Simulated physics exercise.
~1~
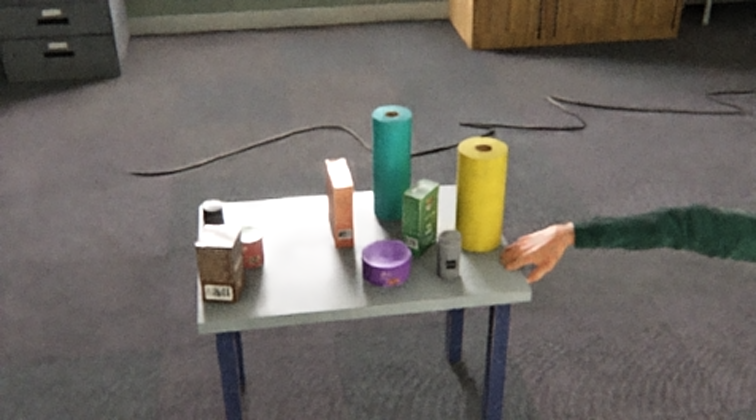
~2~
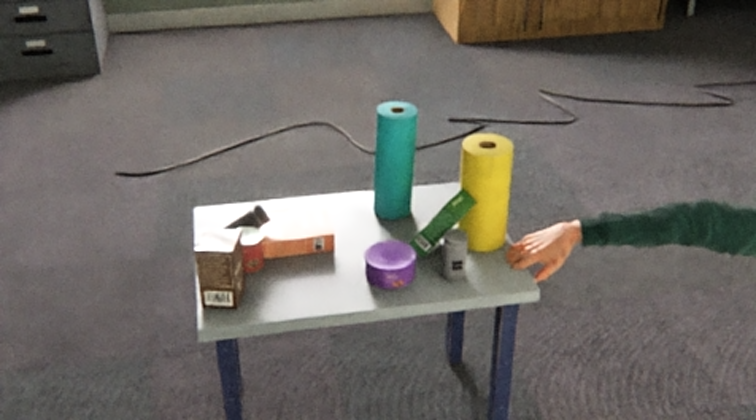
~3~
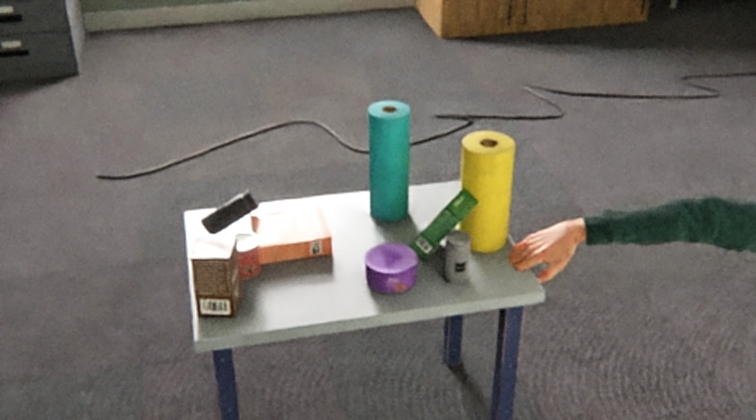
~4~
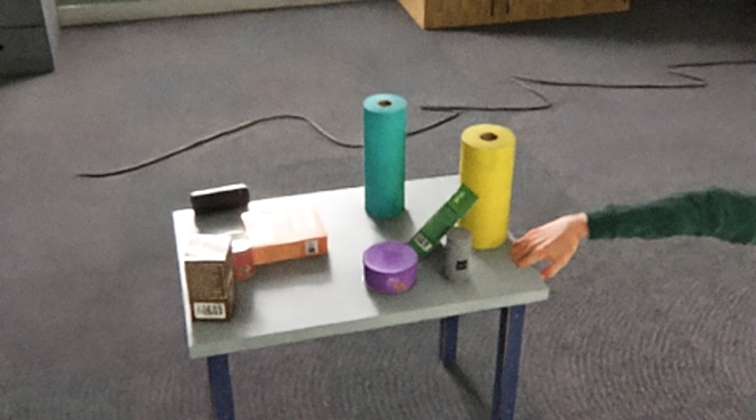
On a small table gripped by a hand, an orange packet and black shaker topple, a green packet leans, the rest stand.
